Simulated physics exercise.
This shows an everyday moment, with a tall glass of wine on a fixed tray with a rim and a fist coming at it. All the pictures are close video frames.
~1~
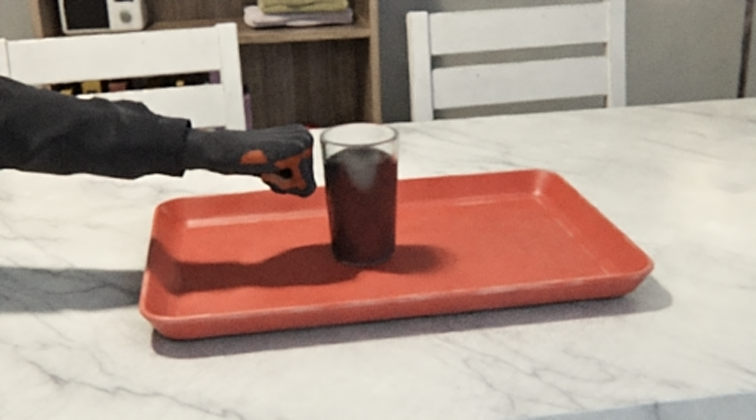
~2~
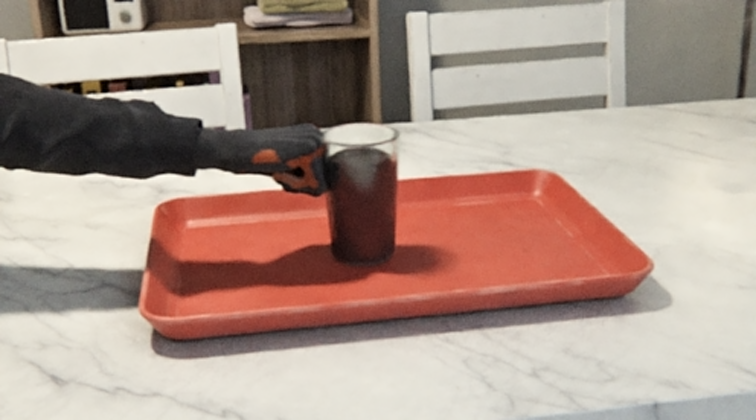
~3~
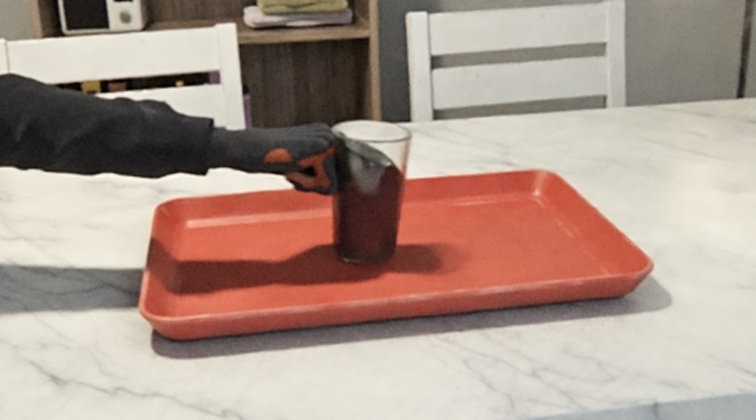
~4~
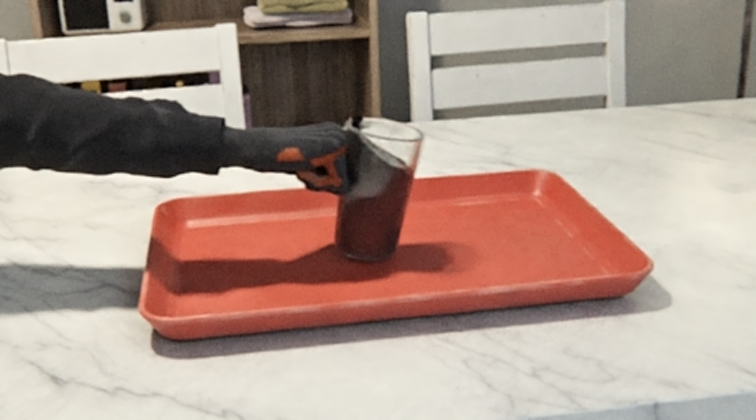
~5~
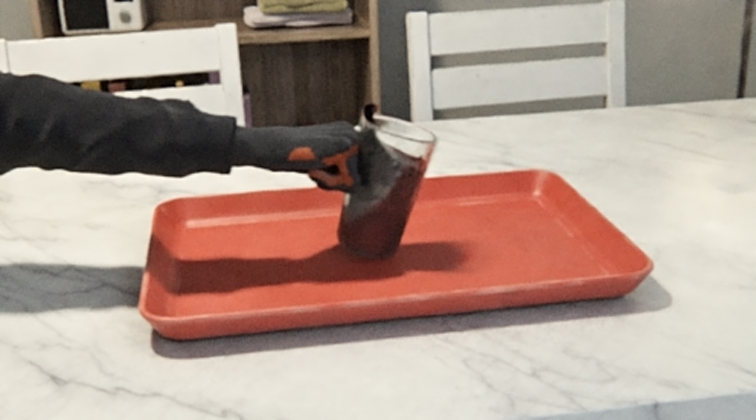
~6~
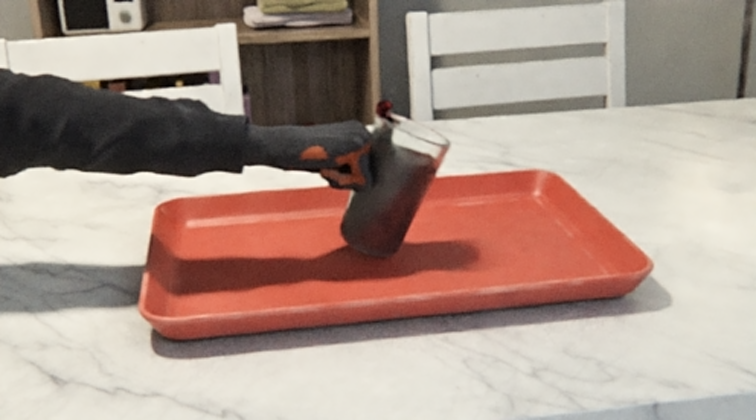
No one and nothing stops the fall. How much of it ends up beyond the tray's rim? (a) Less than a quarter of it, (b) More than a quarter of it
b.
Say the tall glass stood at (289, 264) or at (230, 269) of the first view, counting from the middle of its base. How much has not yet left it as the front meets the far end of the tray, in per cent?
Roughly 60 % and then 45 %.
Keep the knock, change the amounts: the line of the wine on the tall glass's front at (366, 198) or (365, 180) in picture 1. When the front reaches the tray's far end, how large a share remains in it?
The first level leaves around 80 percent, the second around 80 percent.
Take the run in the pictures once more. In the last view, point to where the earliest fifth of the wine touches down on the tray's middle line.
Roughly (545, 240).
A moment on, the tall glass is falling and 97 per cent is in the glass, 0 on the tray and 3 above or beyond its rim.
Next, the tall glass lies on its side and 64 per cent is in the glass, 31 on the tray and 5 above or beyond its rim.
Then the tall glass lies on its side and 34 per cent is in the glass, 38 on the tray and 29 above or beyond its rim.
Later the tall glass lies on its side and 18 per cent is in the glass, 48 on the tray and 34 above or beyond its rim.
Finally, 65 per cent is held by tray and glass, 35 is off the tray.
